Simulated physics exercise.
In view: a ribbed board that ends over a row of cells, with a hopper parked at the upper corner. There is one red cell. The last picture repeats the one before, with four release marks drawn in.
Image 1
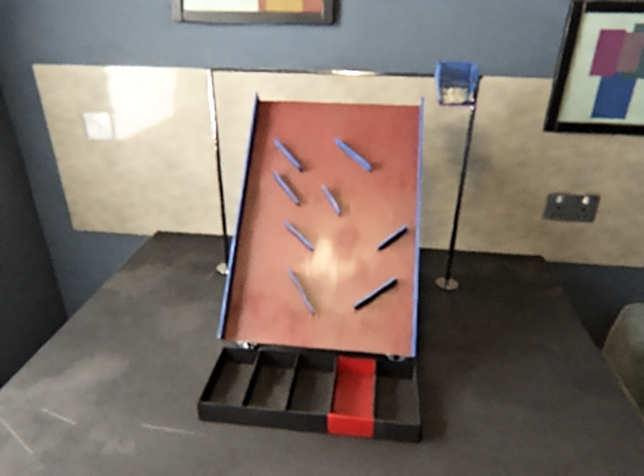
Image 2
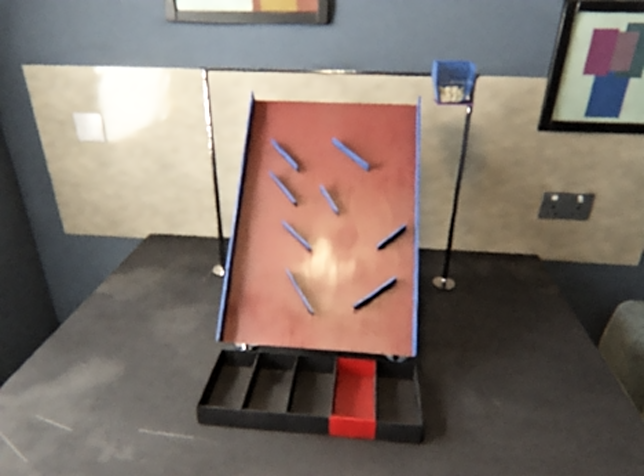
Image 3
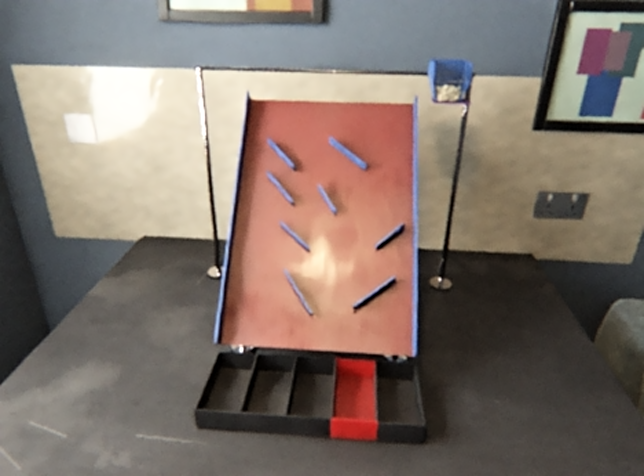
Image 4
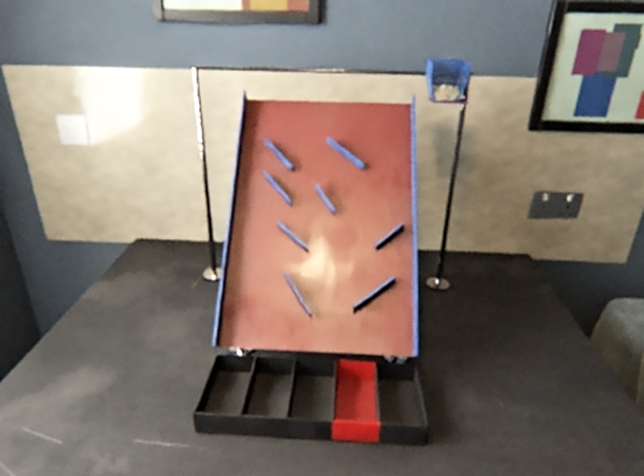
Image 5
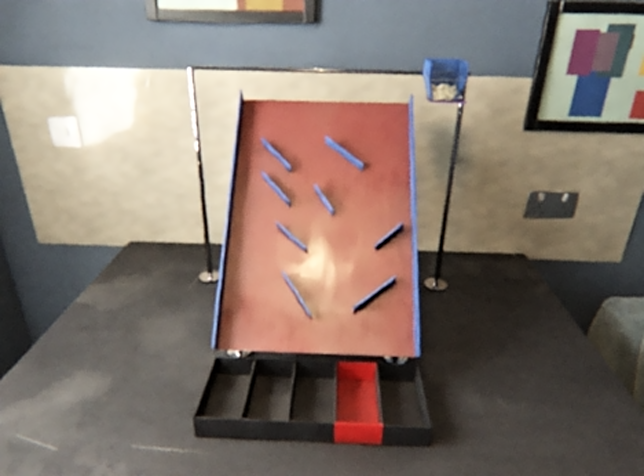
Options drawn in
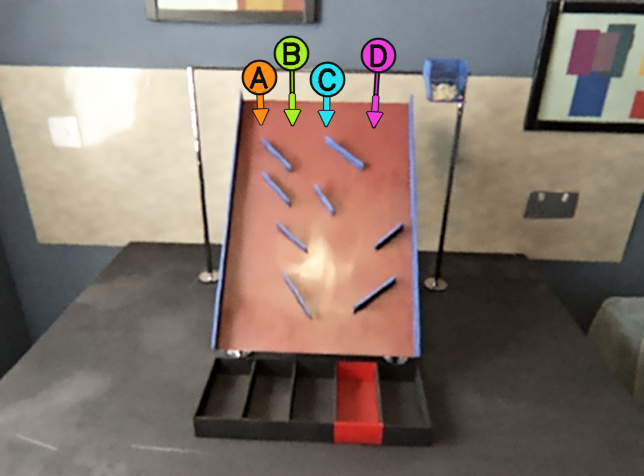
In this clip, a tilted reddish board with blue ribs stands above a row of dark cells, one of them red, with a small blue hopper at upper right; only the view shifts slightly while the objects stay still.
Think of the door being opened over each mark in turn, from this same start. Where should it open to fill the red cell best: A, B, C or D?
I would pick mark B.
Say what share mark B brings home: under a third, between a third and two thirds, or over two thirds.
Mark B gives between a third and two thirds.
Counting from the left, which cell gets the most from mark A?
It is the first one.
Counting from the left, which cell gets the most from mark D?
The third.
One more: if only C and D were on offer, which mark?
Here it is mark C.
On the marked copy, mark A meets the board at (260, 118); mark B meets the board at (292, 119); mark C meets the board at (326, 120); mark D meets the board at (374, 121).
Choosing A, a small share in the red cell, the bulk in other cells, only a few held on the board, only a few outside the box.
Choosing B, close to half in the red cell, close to a third in other cells, a small share held on the board.
Choosing C, close to a third in the red cell, close to half in other cells, close to a quarter held on the board.
Choosing D, a small share in the red cell, the bulk in other cells, a small share held on the board.
